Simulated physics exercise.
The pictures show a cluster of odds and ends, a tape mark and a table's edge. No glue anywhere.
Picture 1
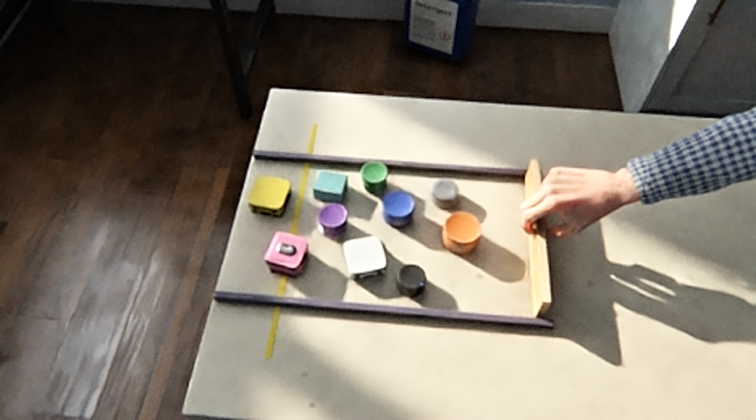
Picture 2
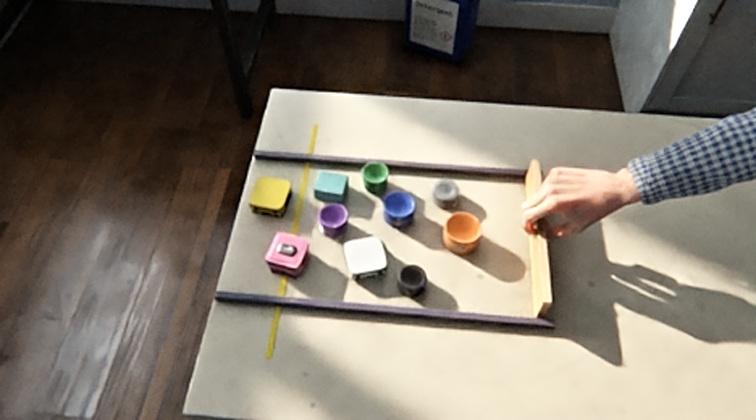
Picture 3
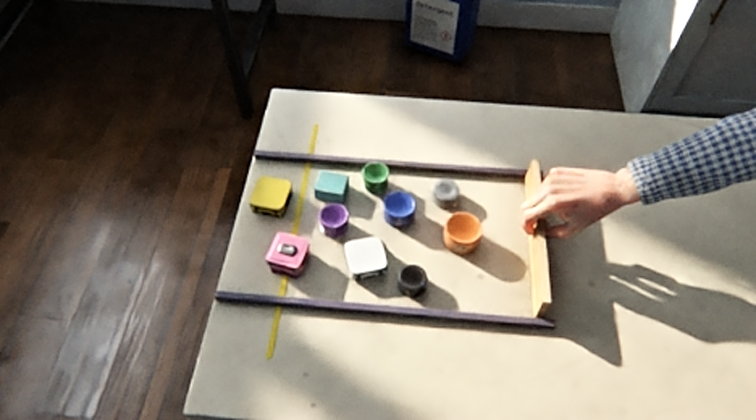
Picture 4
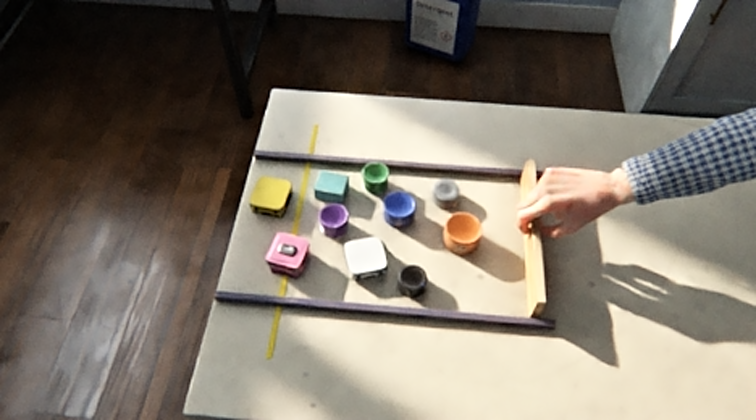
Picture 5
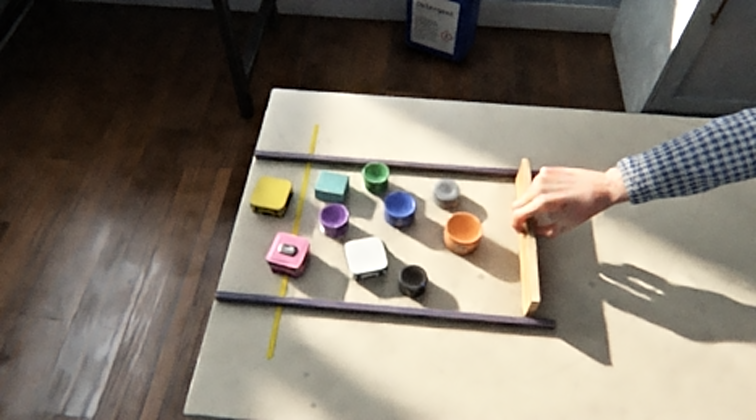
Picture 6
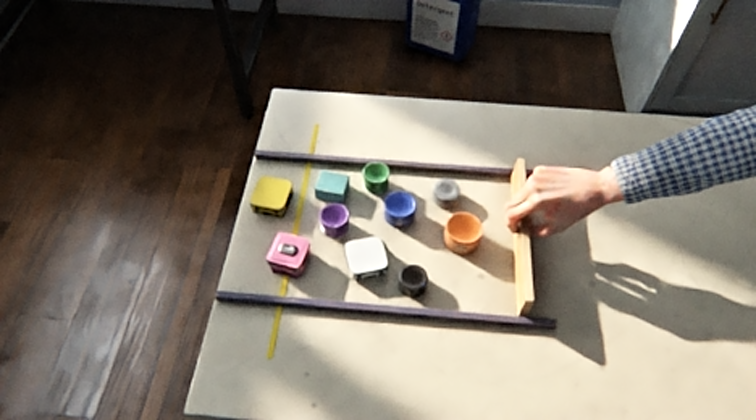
A hand slides a wooden board slightly left toward colourful tubs and cases on a table.
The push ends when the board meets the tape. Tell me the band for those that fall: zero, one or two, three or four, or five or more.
In the end the number that fall off is one or two.
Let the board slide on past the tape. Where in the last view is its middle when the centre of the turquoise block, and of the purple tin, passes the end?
At (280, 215) for the turquoise block; at (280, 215) for the purple tin.
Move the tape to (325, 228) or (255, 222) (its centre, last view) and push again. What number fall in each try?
It would be 0 and 6.
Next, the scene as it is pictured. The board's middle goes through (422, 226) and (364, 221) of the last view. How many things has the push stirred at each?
By then 4, and 9.
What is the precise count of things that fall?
Fallen: 2.
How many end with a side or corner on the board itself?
That makes 4.
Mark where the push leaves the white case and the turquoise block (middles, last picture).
First (257, 255), then (261, 185).
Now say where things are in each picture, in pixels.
In the first frame, yellow case (271, 197); pink case (288, 255); turquoise block (331, 187); board (537, 235); tape (295, 226).
In the second frame, pink case (289, 255); grey lid (446, 194).
In the third frame, turquoise block (332, 187); orange tub (463, 234).
In the fourth frame, yellow case (272, 197); blue tub (399, 210).
In the fifth frame, pink case (289, 255); white case (366, 259).
In the sixth frame, yellow case (272, 197); pink case (290, 255); turquoise block (332, 187); board (521, 233); tape (296, 226).
Soon after, none off yet; yellow case at rest near (272, 197); pink case at rest near (290, 255); turquoise block at rest near (332, 187).
Then, none off yet; yellow case at rest near (272, 197); pink case moving near (284, 255); turquoise block moving near (328, 189).
By the end, the number that fall off is one or two; fallen, pink case and yellow case.
